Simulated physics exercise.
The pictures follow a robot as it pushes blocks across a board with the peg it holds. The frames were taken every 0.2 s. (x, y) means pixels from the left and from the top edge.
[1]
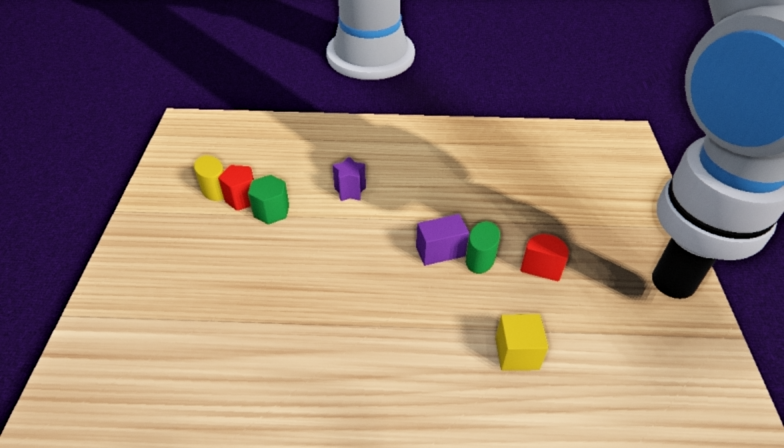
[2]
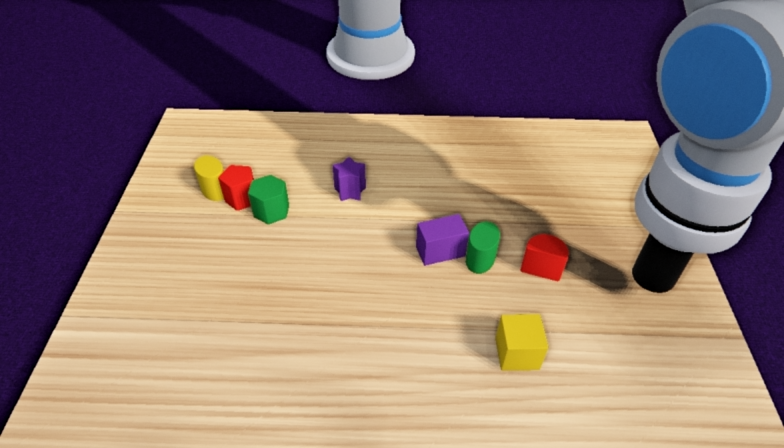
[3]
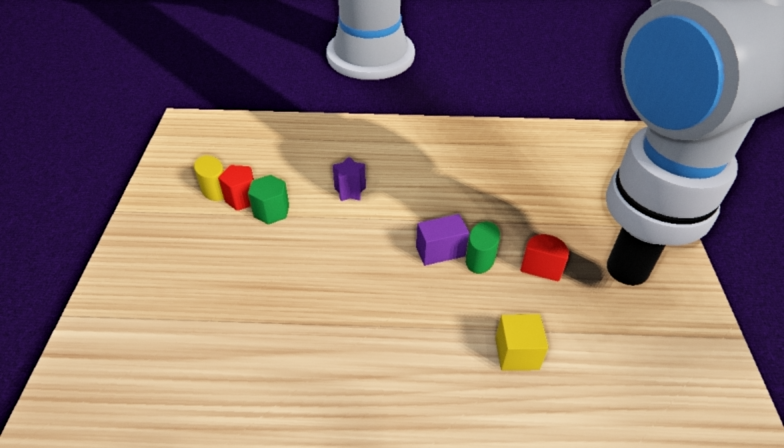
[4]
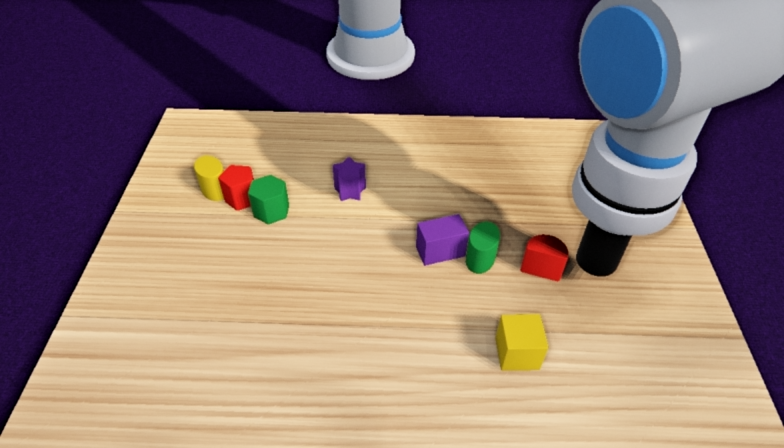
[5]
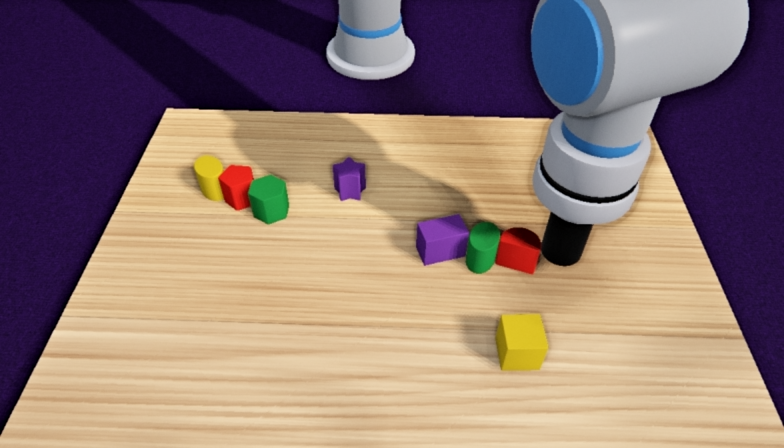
A robot arm with a black tip moved left across the wooden board, reached the red block, and pushed it left up beside the green one, while the other coloured blocks stayed still.
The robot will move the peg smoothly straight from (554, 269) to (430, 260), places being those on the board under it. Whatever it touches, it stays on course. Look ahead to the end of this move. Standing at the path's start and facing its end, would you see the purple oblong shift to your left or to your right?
Displaced right.
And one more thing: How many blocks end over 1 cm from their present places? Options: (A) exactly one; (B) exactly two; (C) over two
That would be C.
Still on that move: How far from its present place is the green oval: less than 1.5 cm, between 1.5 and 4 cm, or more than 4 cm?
The green oval ends up quite far away, over 4 cm.
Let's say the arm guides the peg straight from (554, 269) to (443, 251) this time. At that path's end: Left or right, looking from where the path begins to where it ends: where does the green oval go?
That block drifts left.
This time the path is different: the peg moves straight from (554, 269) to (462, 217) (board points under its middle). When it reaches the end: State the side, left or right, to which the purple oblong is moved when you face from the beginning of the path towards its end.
It is displaced to the left.
What follows on the original path. One third of the way, peg (517, 249); purple oblong (413, 219), turned 20° anticlockwise; green oval (443, 229), turned 20° clockwise; red half-round block (479, 235).
Two thirds of the way, peg (474, 246); purple oblong (382, 206), turned 25° anticlockwise; green oval (404, 220), turned 30° clockwise; red half-round block (437, 229).
At the end, peg (432, 243); purple oblong (356, 192), turned 10° anticlockwise; green oval (370, 208), turned 40° clockwise; red half-round block (398, 223), turned 20° clockwise.
